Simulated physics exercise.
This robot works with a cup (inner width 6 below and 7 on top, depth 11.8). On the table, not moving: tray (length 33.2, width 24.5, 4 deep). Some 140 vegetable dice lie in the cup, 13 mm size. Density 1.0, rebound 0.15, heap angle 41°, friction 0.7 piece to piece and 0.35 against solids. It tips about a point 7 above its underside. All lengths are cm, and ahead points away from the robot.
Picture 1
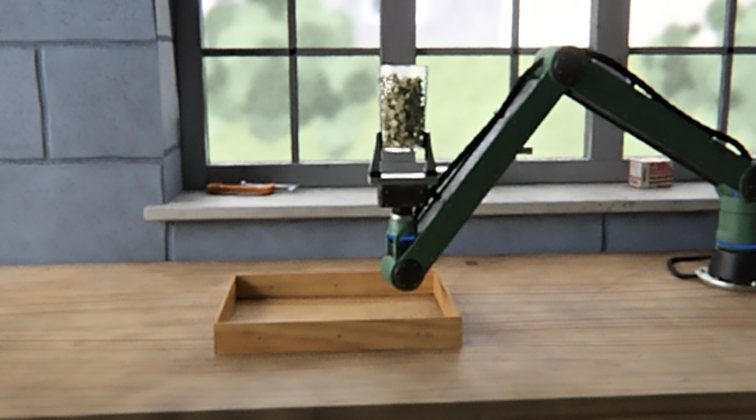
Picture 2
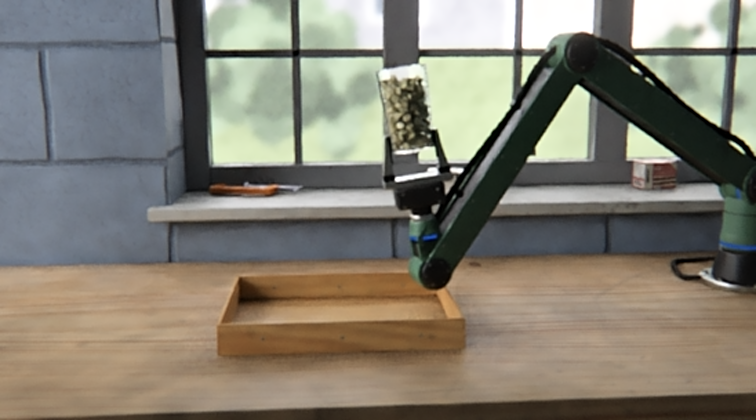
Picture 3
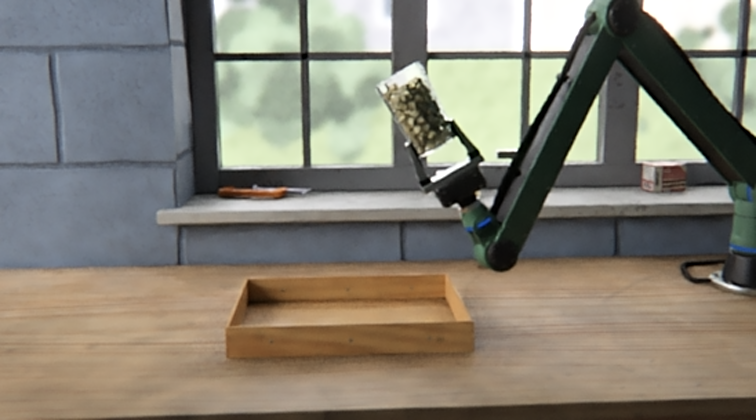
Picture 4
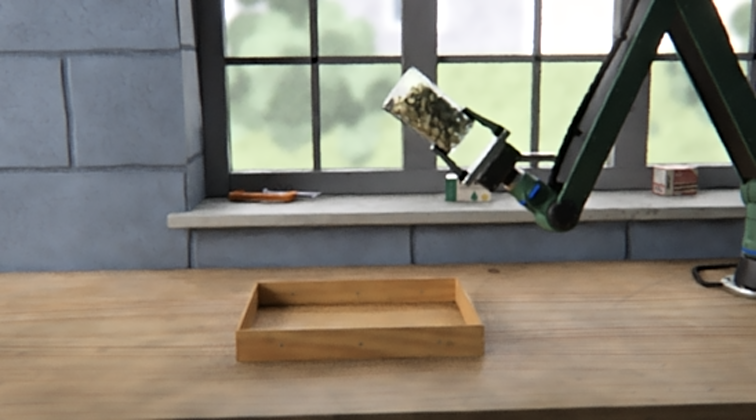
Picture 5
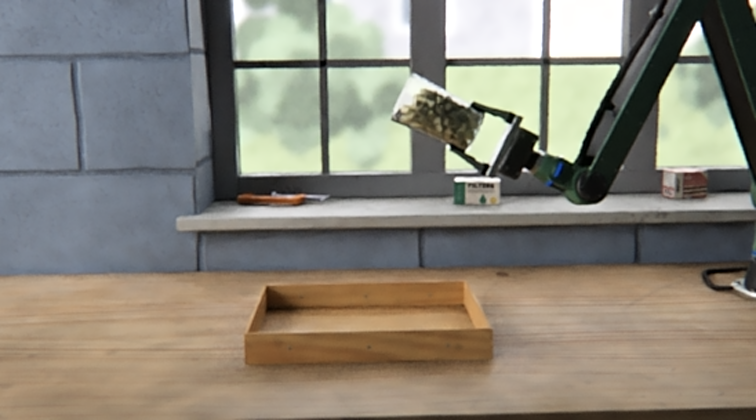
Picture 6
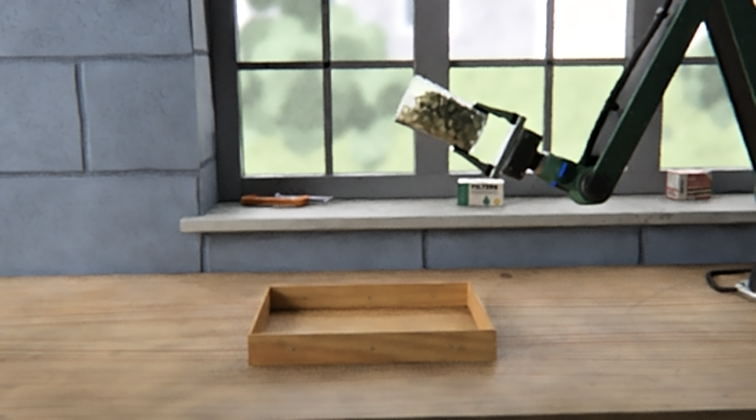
A green robot arm tilts a clear cup of small chunks leftward above a wooden tray.
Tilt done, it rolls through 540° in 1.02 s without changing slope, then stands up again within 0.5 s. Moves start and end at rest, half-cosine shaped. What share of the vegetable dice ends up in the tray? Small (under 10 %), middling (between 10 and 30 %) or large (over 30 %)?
Share in the tray: Small (under 10 %).
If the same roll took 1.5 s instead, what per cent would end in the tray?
Then about 0 per cent.
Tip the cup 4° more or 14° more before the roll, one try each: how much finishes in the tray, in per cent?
About 0 and 10 per cent.
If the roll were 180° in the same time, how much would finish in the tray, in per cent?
In that case some 0 per cent.
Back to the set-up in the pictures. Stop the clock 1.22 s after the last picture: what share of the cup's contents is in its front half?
Roughly 55 per cent.
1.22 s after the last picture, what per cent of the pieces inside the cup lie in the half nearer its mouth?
About 45 per cent.
Then, 0.61 s on, tipped 64°, highest piece 37 above the table; 137 in the cup.
Then, 1.22 s on, tipped 43°, highest piece 37 above the table; 137 in the cup.
Then, 1.72 s on, upright, highest piece 38 above the table; 137 in the cup.
Then, 2.42 s on, upright, highest piece 38 above the table; 137 in the cup.
In the end, 137 in the cup. That is 0 % in the tray.
